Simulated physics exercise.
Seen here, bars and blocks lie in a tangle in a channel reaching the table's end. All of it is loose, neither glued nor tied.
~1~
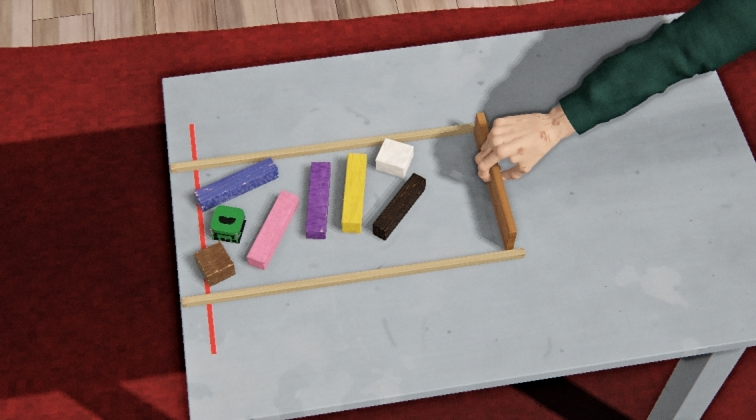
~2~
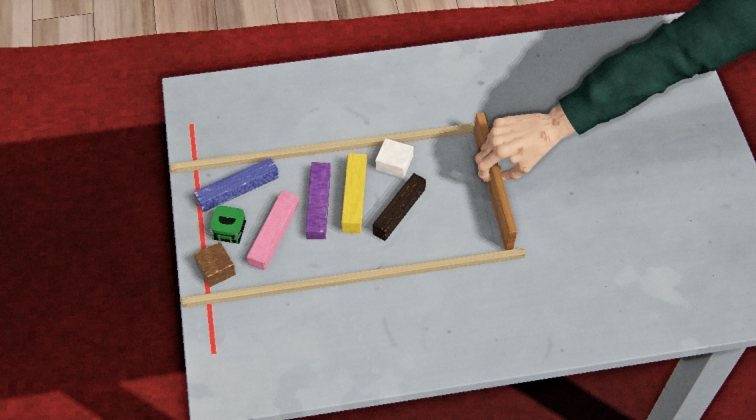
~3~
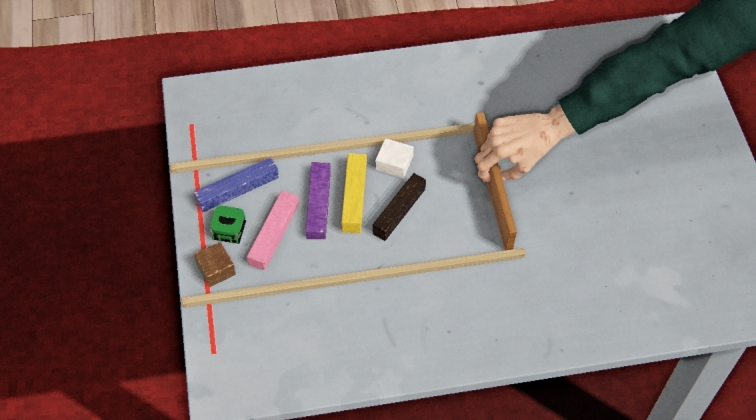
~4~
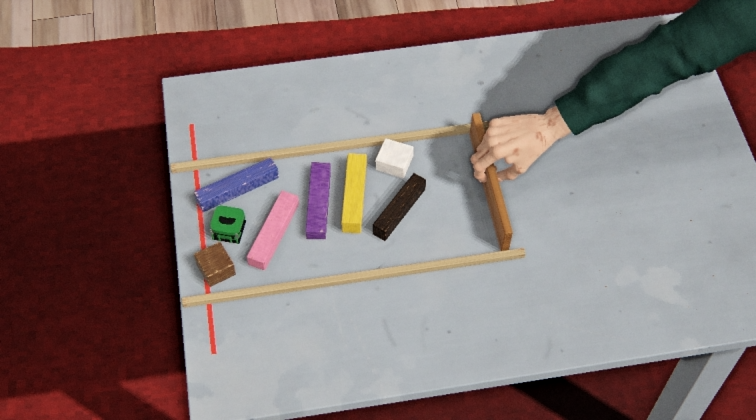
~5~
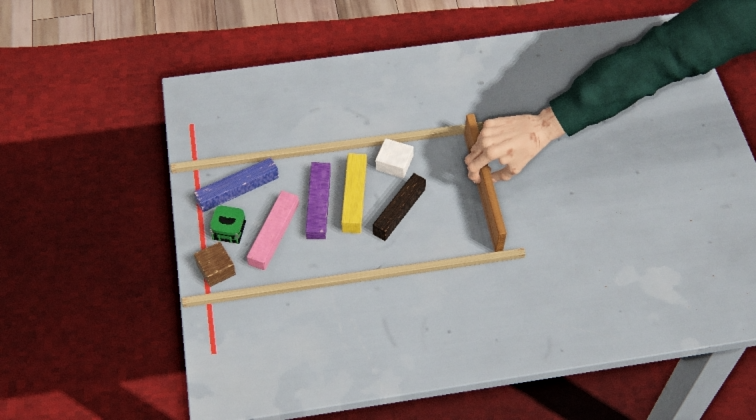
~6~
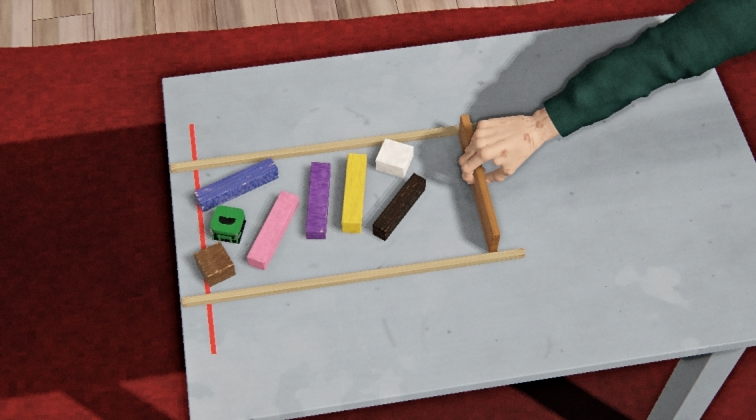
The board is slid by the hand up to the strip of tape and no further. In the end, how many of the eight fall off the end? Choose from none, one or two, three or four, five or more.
Final count: Five or more.
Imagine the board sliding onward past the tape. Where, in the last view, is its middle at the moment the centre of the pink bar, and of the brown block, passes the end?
Pink bar over the end: About (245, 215). Brown block over the end: About (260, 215).
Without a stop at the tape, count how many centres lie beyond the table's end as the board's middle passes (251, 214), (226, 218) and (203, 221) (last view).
Respectively 2, 4 and 6.
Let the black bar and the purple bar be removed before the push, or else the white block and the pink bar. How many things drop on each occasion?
Taking the two tries in turn, it comes to 5 and 4.
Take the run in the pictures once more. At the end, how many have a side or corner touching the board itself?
The count in contact is 2.
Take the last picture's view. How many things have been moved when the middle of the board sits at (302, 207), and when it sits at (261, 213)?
At the first spot 7, then 8.
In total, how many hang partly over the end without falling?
Number: 1.
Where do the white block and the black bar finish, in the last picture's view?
Close to (183, 197); the other close to (195, 240).
A little later, none off yet; brown block at rest near (215, 264); green case at rest near (228, 225); blue bar at rest near (237, 185).
When it is over, the number that fall off is five or more; down, yellow bar, purple bar, pink bar, blue bar, green case and brown block.
